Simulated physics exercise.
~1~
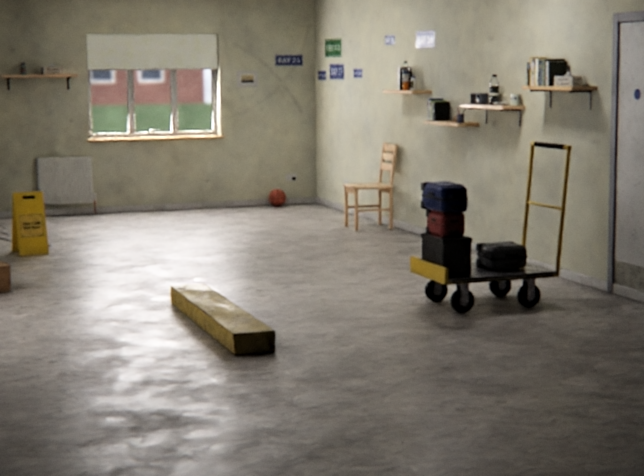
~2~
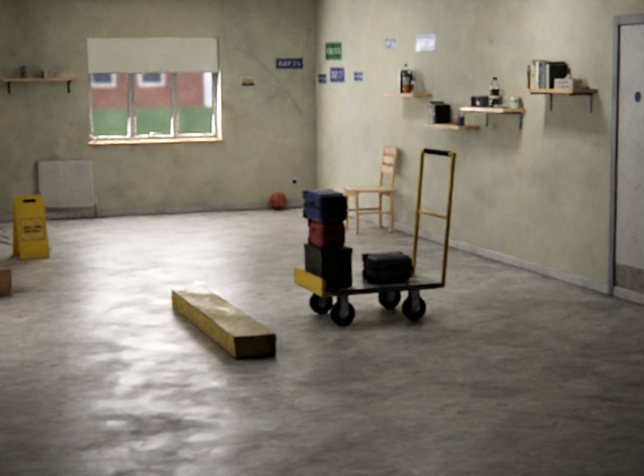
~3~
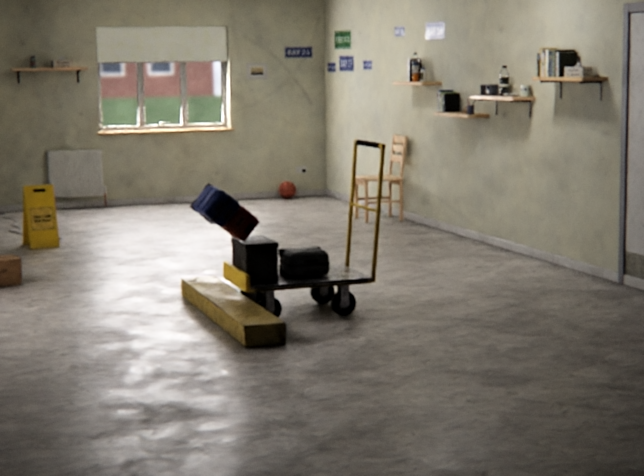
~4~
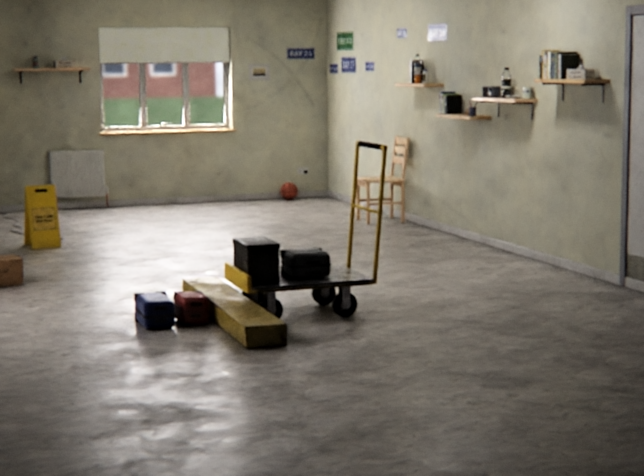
A bare room with a grey floor and pale walls is seen from a slightly raised, gently swaying view, with a window at the back left and shelves on the right. A flat trolley with a tall yellow handle carries a blue case on a red one on a black box, beside a dark case. It rolls left toward a yellow kerb lying on the floor and stops against it. The blue and red cases tip forward over the front and land beyond the kerb, blue farthest left. The black box and dark case stay on the deck.
